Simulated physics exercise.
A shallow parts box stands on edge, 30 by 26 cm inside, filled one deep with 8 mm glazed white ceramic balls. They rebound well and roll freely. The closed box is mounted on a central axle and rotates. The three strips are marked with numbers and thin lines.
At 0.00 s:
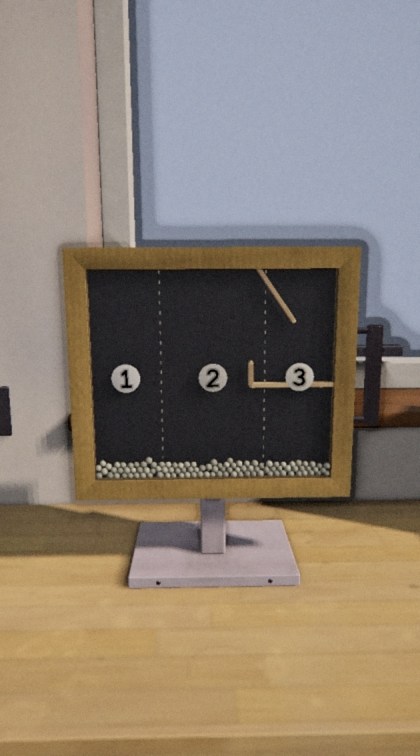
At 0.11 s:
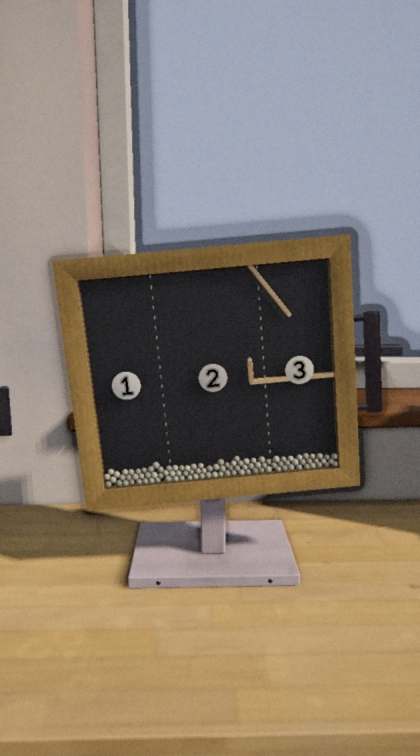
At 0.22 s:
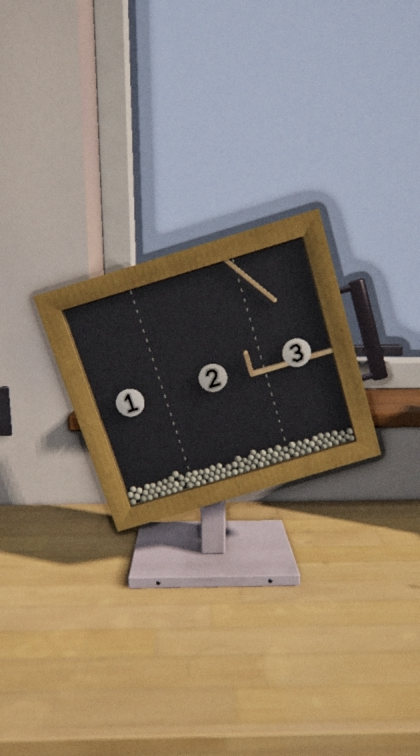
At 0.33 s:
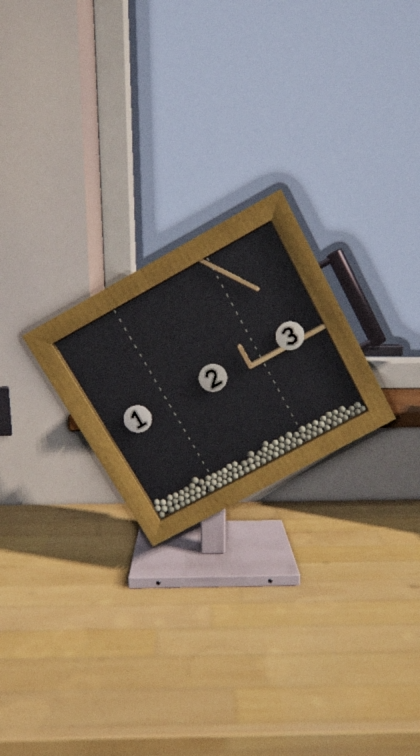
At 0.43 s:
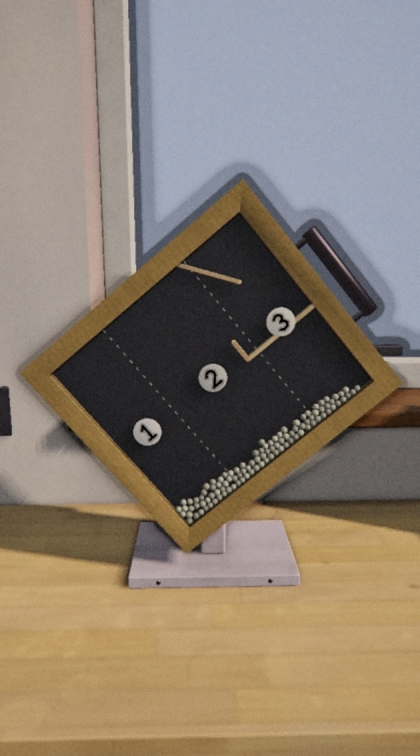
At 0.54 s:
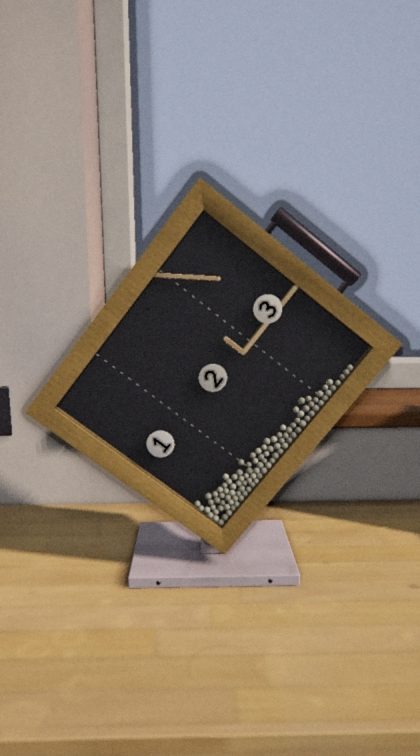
Wooden-framed box of small white balls turning anticlockwise on a stand, the balls shifting and heaping along its lower side.
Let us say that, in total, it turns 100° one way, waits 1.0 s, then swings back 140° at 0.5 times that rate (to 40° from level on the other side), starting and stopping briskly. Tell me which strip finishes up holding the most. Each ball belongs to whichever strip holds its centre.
Answer: 3.
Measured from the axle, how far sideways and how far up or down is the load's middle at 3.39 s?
Some 8 cm left and 12 cm below.
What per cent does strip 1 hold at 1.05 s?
Roughly 100 %.
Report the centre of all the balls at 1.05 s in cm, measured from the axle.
Some 7 cm right and 12 cm below.
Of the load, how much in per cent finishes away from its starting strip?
70 per cent.
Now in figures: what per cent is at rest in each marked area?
At the end, strip 1 has 0 percent, strip 2 has 25 percent and strip 3 has 75 percent.
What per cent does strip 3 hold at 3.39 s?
The share there is near 0 %.
By 1.05 s, it stands 100° anticlockwise; the balls' middle is 7 cm right of and 12 cm below the centre; no. 1, 100 %.
By 3.39 s, it stands 30° anticlockwise; the balls' middle is 8 cm left of and 12 cm below the centre; no. 1, 100 %.
By 4.74 s, it stands 40° clockwise; the balls' middle is in line with and 14 cm below the centre; no. 2, 25 %, no. 3, 75 %.
Settled by 5.4 s, it stands 40° clockwise; no. 1, 0 %, no. 2, 25 %, no. 3, 75 %.
